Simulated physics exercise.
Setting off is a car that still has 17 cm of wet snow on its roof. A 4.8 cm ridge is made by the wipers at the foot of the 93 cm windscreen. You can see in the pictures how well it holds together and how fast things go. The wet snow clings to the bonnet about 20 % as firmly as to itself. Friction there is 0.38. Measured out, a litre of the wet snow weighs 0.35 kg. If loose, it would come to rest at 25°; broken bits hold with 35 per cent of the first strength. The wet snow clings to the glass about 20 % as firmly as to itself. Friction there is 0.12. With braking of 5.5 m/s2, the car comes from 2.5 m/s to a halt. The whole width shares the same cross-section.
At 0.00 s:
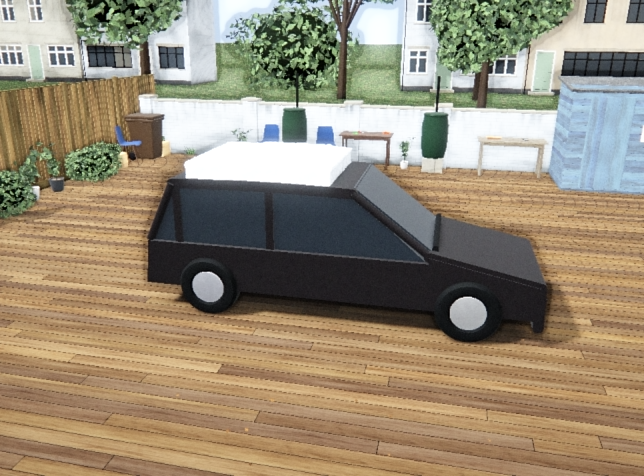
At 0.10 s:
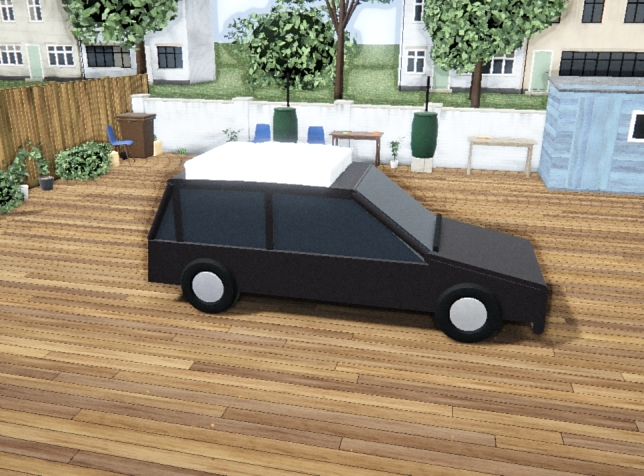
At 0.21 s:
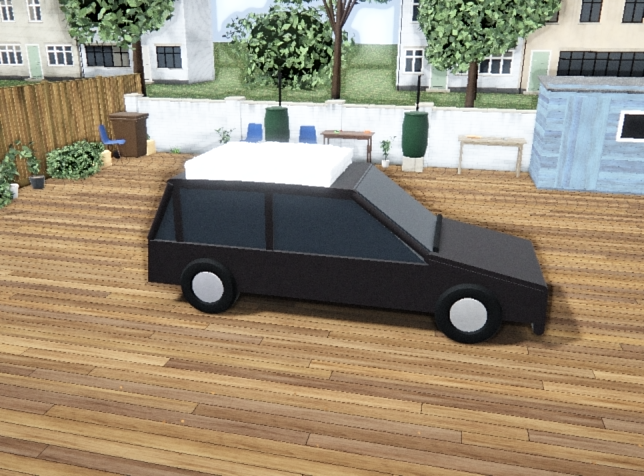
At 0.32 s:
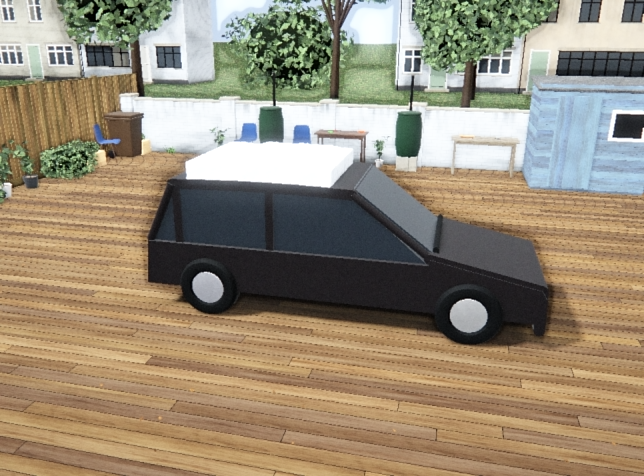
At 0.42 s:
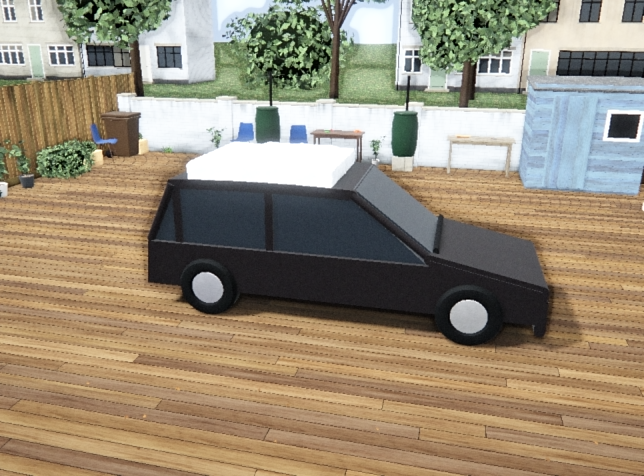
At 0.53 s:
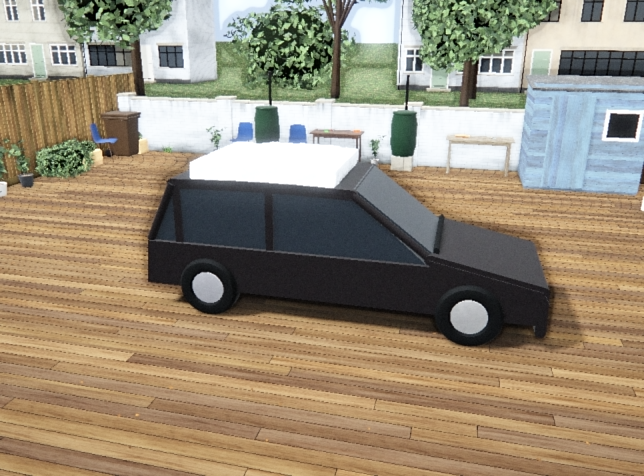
On a wide wooden-plank floor before a low white wall, with pale houses and trees behind, the view is from the side and slightly above. A black car with pale wheel hubs faces right in the centre, a thick white slab of snow on its roof, a blue shed at right. The background shifts left while the car stays centred, its shift slowing, and the snow creeps slightly forward.
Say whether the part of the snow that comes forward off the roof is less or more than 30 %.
I would say less.
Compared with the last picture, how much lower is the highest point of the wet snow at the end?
The gap comes to roughly 0 centimetres.
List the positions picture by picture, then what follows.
Foremost bit of the wet snow at (330, 170), in the first frame.
Foremost bit of the wet snow at (330, 170), in the second frame.
Foremost bit of the wet snow at (330, 174), in the third frame.
Foremost bit of the wet snow at (331, 175), its middle shifted 7 mm, in the fourth frame.
Foremost bit of the wet snow at (332, 175), its middle shifted 2.2 cm, in the fifth frame.
Foremost bit of the wet snow at (335, 175), its middle shifted 4.8 cm, in the sixth frame.
After 0.84 s, all of the snow is on the roof, none on the glass, none on the bonnet and none has gone off the nose.
After 1.21 s, all of the snow is on the roof, none on the glass, none on the bonnet and none has gone off the nose.
After 1.58 s, all of the snow is on the roof, none on the glass, none on the bonnet and none has gone off the nose.
After 1.95 s, all of the snow is on the roof, none on the glass, none on the bonnet and none has gone off the nose.
After 2.40 s, all of the snow is on the roof, none on the glass, none on the bonnet and none has gone off the nose.
